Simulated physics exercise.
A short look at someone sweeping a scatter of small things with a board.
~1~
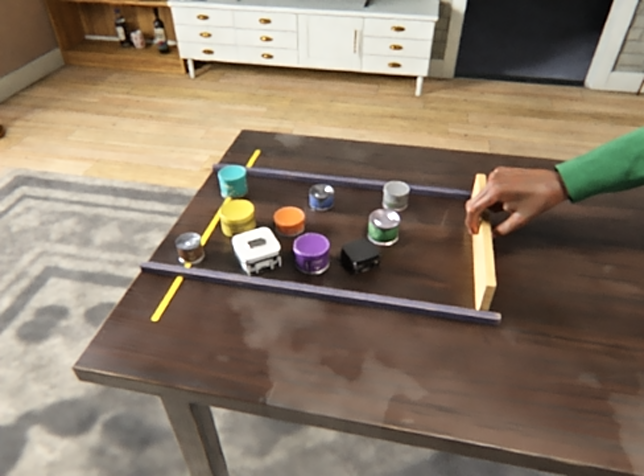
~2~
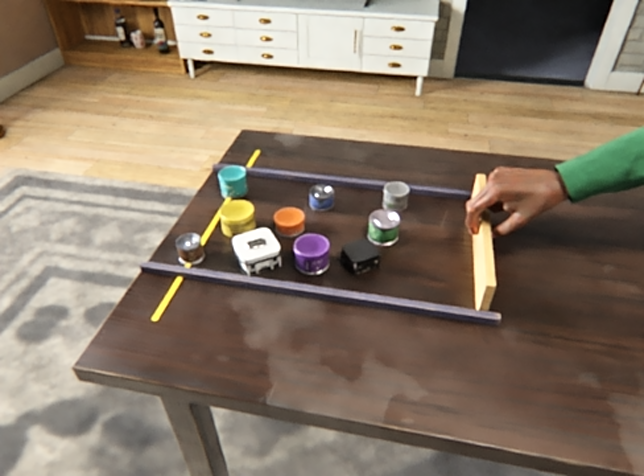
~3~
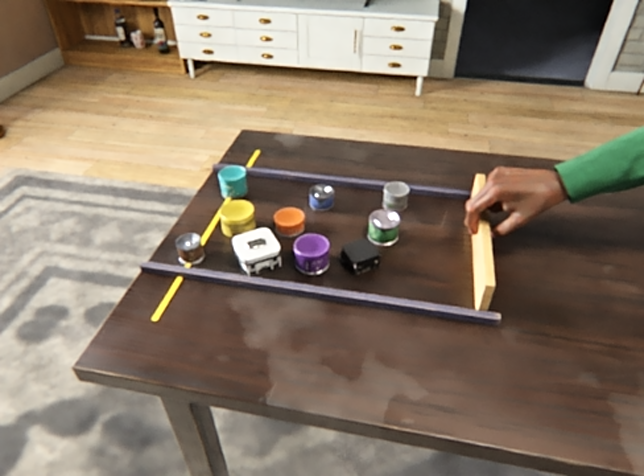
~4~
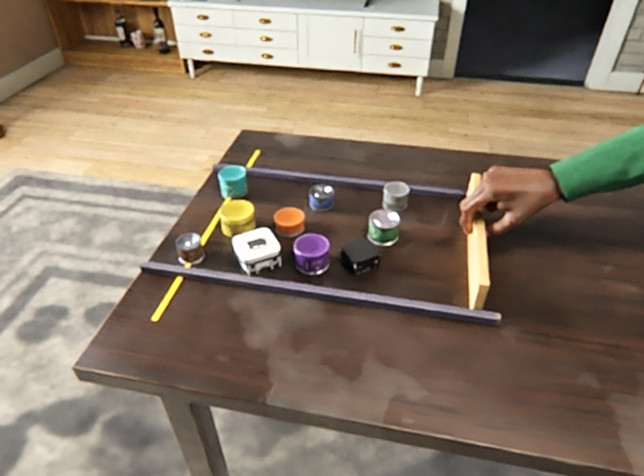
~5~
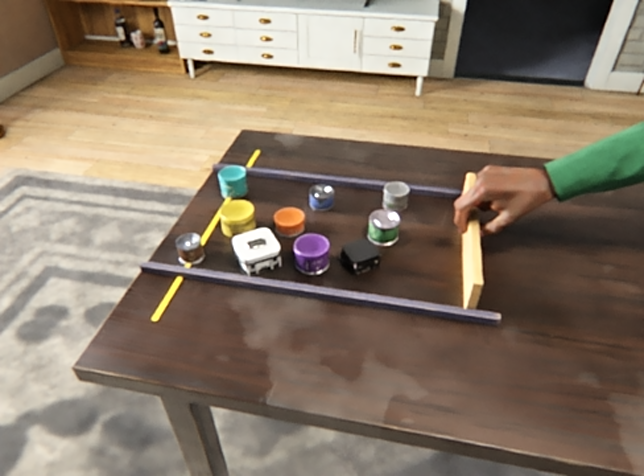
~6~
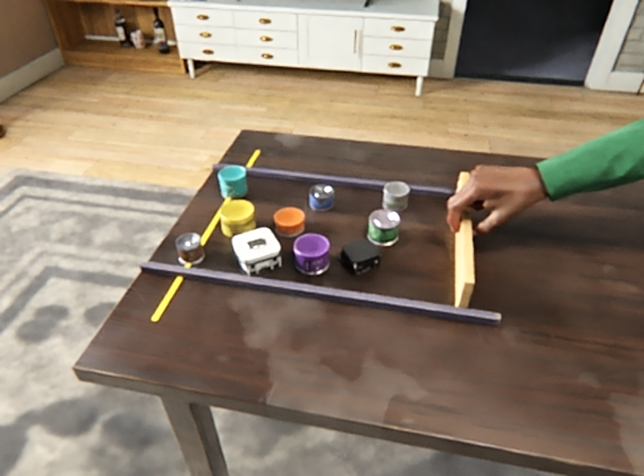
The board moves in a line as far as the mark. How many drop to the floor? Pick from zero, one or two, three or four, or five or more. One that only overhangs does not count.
The number that fall off is three or four.
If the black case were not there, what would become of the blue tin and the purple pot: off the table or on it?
The blue tin stays on; the purple pot remains up.
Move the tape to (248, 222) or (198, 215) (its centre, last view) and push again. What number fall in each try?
Down on the floor: 1 and 5.
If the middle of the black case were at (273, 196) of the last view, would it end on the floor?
From there it is kept.
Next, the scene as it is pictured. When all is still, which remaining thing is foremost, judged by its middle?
That is the orange tin.
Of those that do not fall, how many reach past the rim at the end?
The number is 2.
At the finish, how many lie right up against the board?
The number is 5.
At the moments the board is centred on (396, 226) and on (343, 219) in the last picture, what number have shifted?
The counts are 2 and 6.
Early on, none off yet; brown pot at rest near (190, 249); turquoise pot at rest near (234, 182); yellow tub at rest near (238, 219).
Finally, the number that fall off is three or four; lost, white case, yellow tub and brown pot.
